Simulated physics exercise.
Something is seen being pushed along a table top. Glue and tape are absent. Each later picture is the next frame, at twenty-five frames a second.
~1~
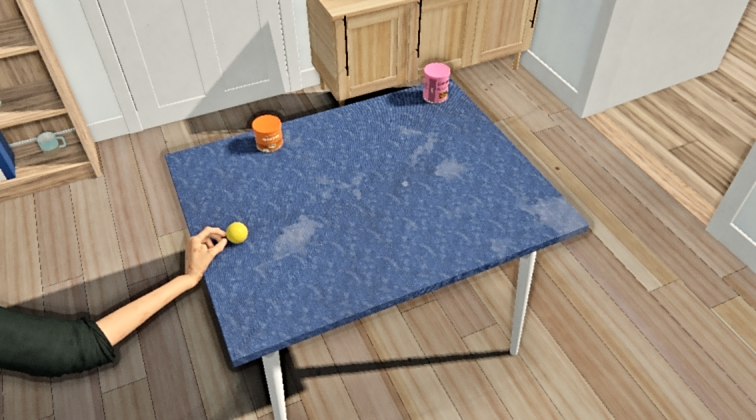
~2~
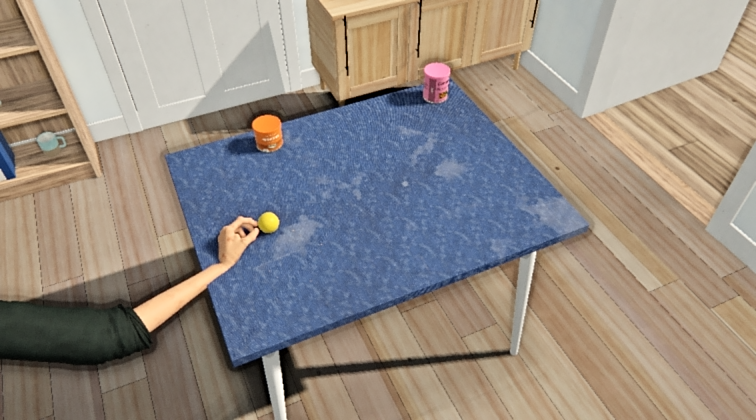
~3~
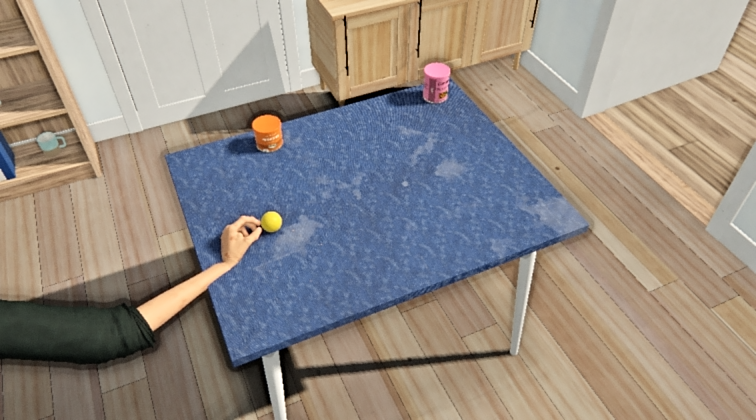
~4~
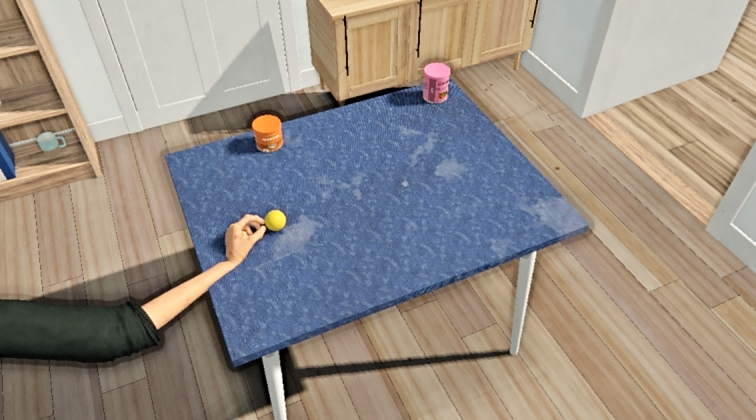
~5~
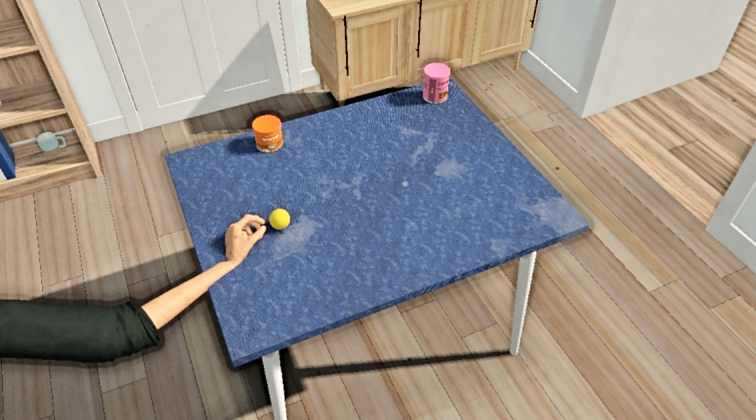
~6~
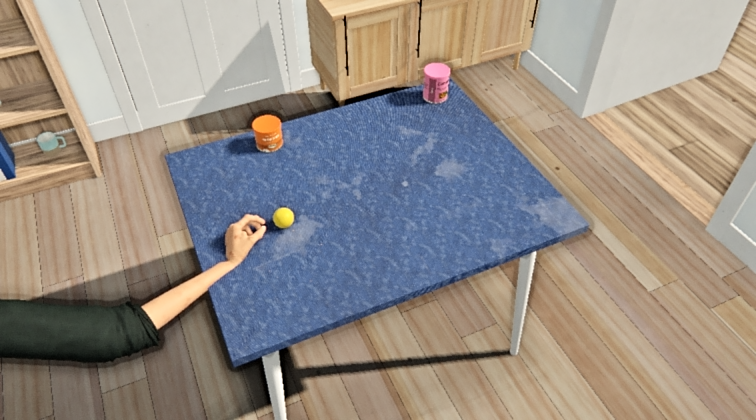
Hand pushing a small yellow lemon rightward across a blue table with orange and pink cans, the lemon then rolling slightly away.
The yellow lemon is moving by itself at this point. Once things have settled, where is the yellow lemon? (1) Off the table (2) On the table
2, on the table.
Then, 0.10 s after the last picture, yellow lemon rolled about its own width near (292, 216).
Then, 0.20 s after the last picture, yellow lemon rolled about its own width near (297, 214).
Then, 0.40 s after the last picture, yellow lemon rolled about its own width near (302, 212).
At rest, moved from the start, yellow lemon. Seen from the same camera at the end, yellow lemon near (302, 212).
